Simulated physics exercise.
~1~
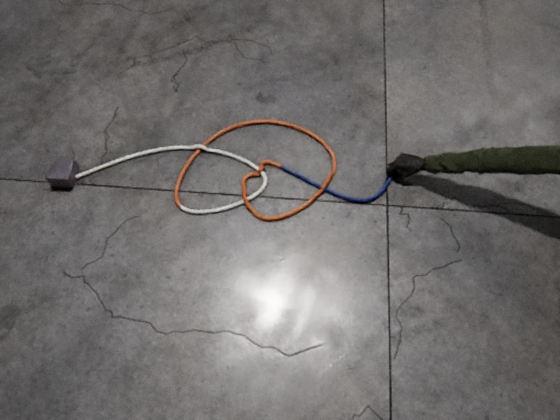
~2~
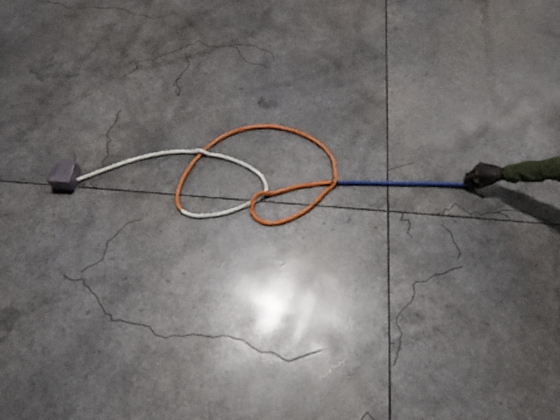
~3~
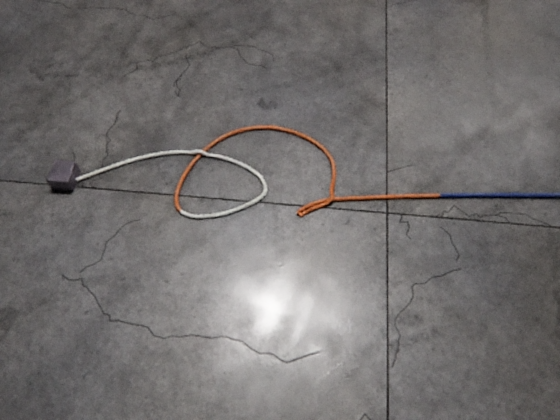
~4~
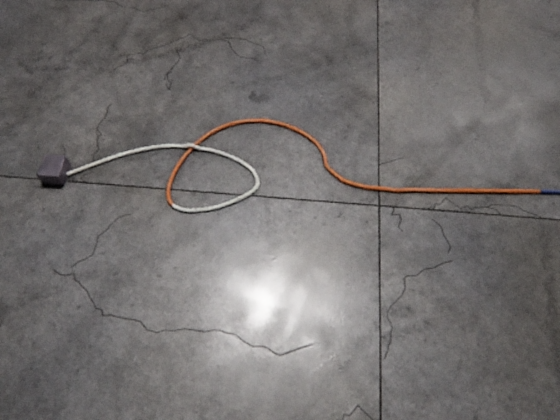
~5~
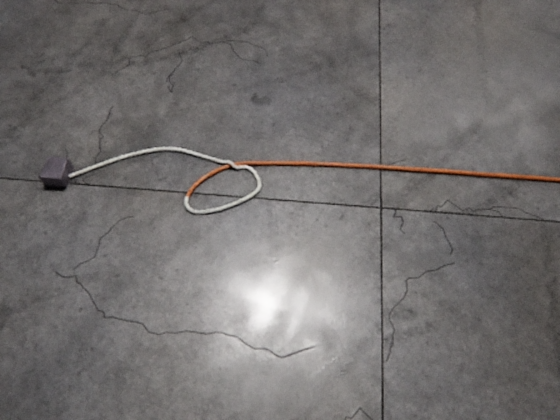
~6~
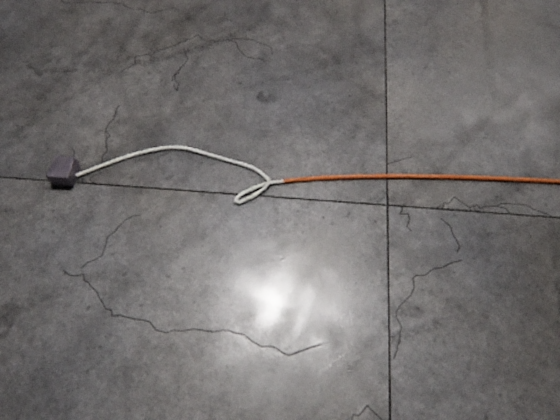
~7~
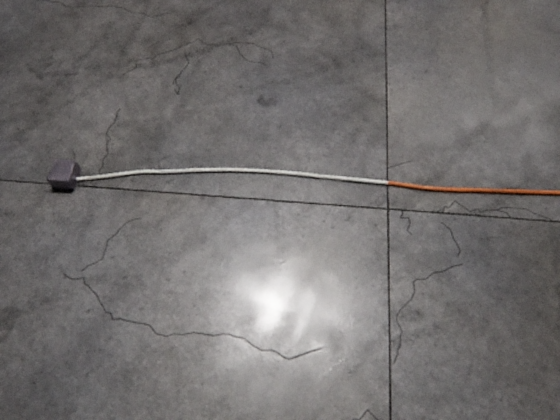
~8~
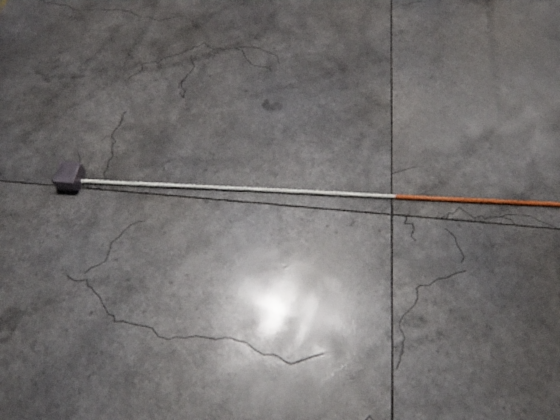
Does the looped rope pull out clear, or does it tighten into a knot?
It pulls out clear. The loops slip open one after another, and the rope ends up stretched straight from the block at the left.
